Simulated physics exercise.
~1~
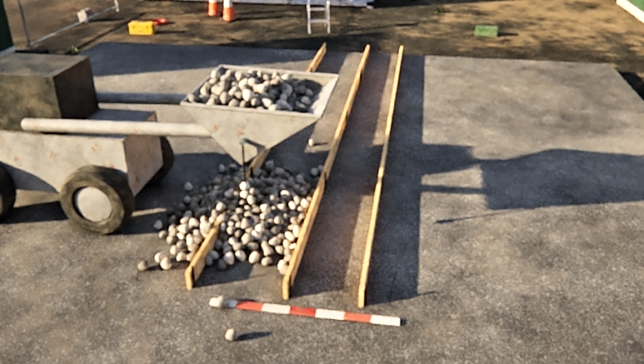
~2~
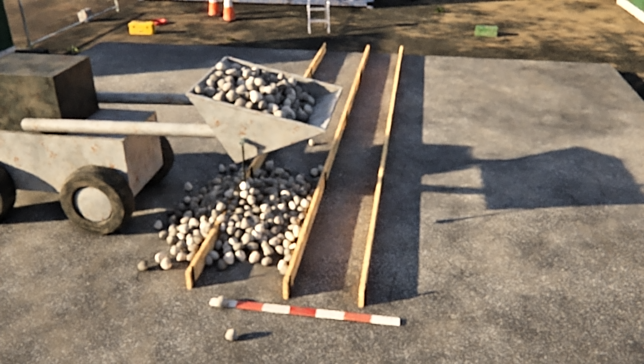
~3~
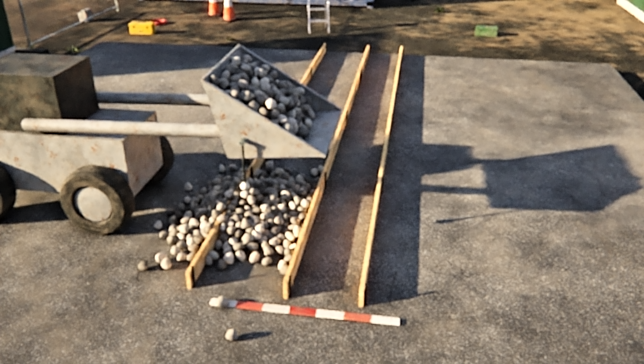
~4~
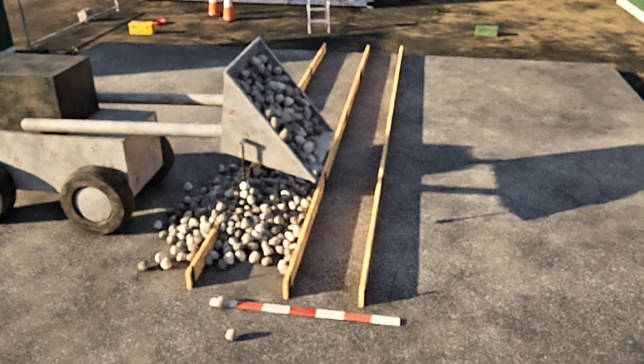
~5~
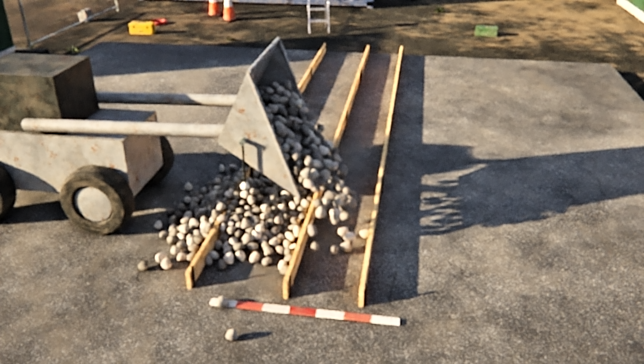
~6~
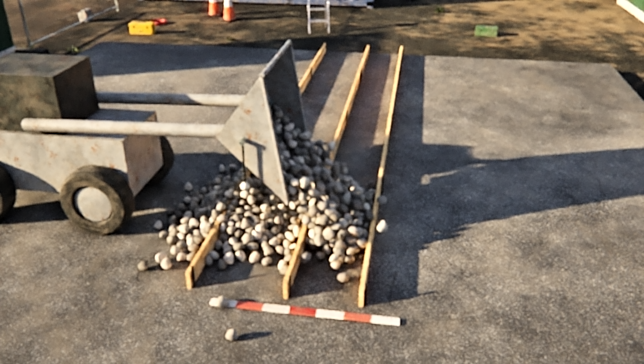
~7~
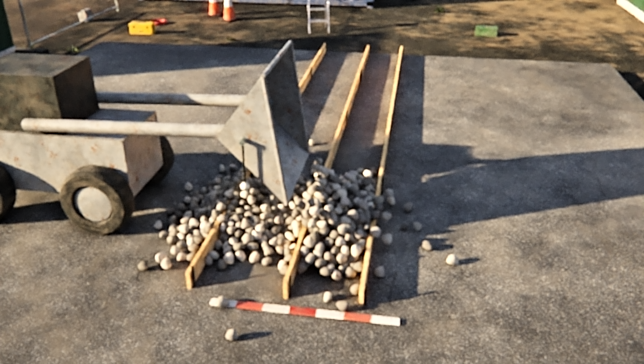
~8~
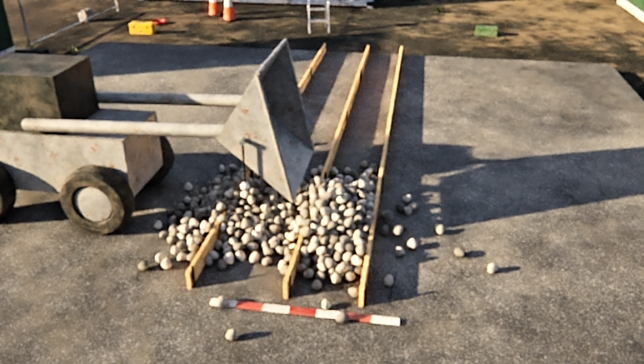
A grey steel bucket full of rounded stones, held on the arms of a loader at the left, hangs above a loose pile of similar stones on sunlit grey tarmac, seen from above. Three pale wooden planks run away from the viewer, with a red and white striped rod in front and orange cones behind. The bucket tips steadily to the right, and its stones slide towards the lip. They pour over the middle plank, filling the space before the right-hand one. A few roll past it onto open ground, while the emptied bucket stays steeply tilted.
